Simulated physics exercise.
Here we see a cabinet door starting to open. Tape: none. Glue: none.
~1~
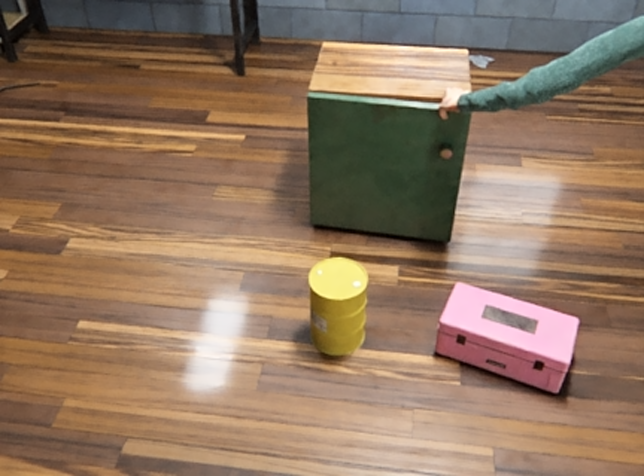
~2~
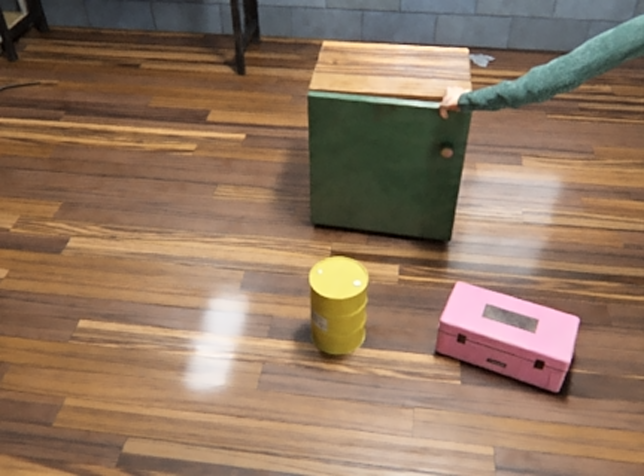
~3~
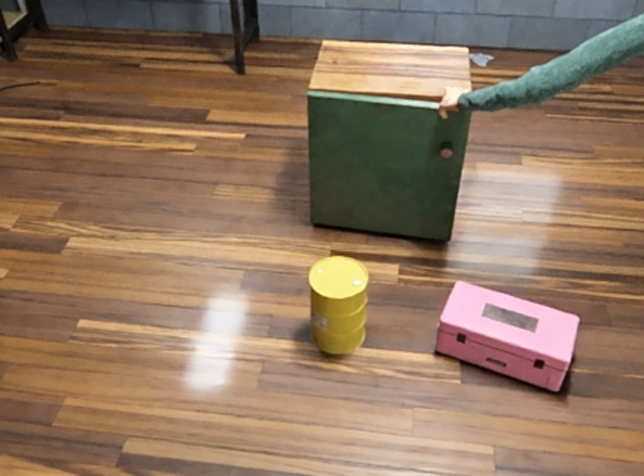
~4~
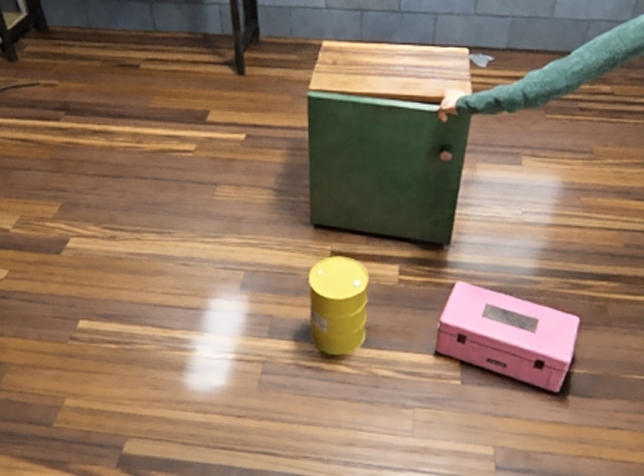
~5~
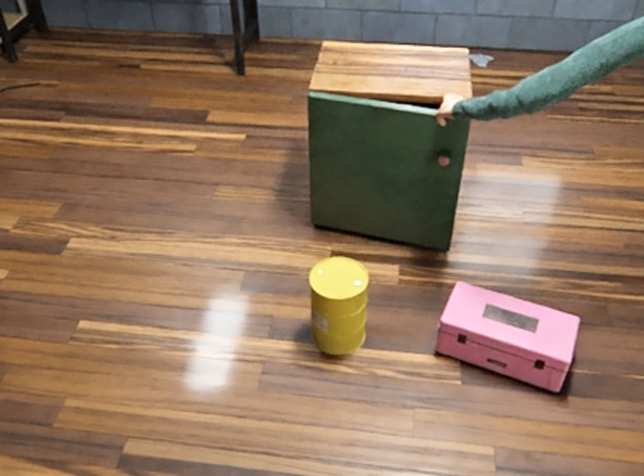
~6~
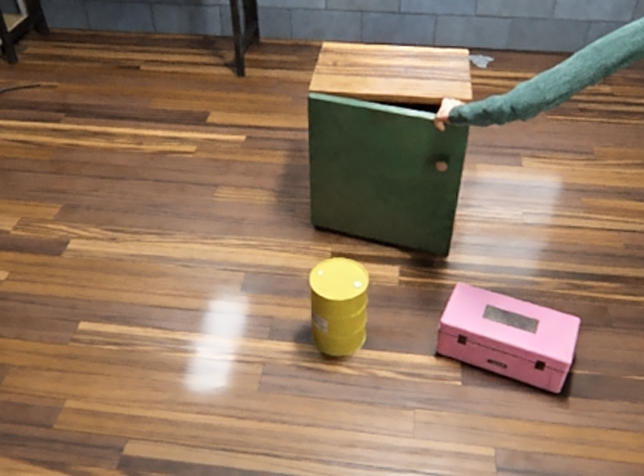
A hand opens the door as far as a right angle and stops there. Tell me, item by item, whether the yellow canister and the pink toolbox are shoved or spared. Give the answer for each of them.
Outcome: The yellow canister is shoved, the pink toolbox is spared.
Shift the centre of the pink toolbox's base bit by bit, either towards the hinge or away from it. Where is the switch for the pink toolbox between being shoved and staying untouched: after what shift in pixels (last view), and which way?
Left, by roughly 36 pixels.
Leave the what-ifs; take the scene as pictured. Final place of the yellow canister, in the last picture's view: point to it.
Its middle settles around (263, 323) in the last picture.
Then, 1.48 s past the last view, door 68° open; yellow canister travelled a little near (323, 311); pink toolbox at rest near (506, 336).
Then, 1.72 s past the last view, door 77° open; yellow canister travelled about its own width near (297, 317); pink toolbox at rest near (506, 336).
Then, 1.92 s past the last view, door 84° open; yellow canister travelled about its own width near (276, 320); pink toolbox at rest near (506, 336).
Finally, the yellow canister gets knocked, near (263, 323); the pink toolbox escapes contact, near (506, 336).
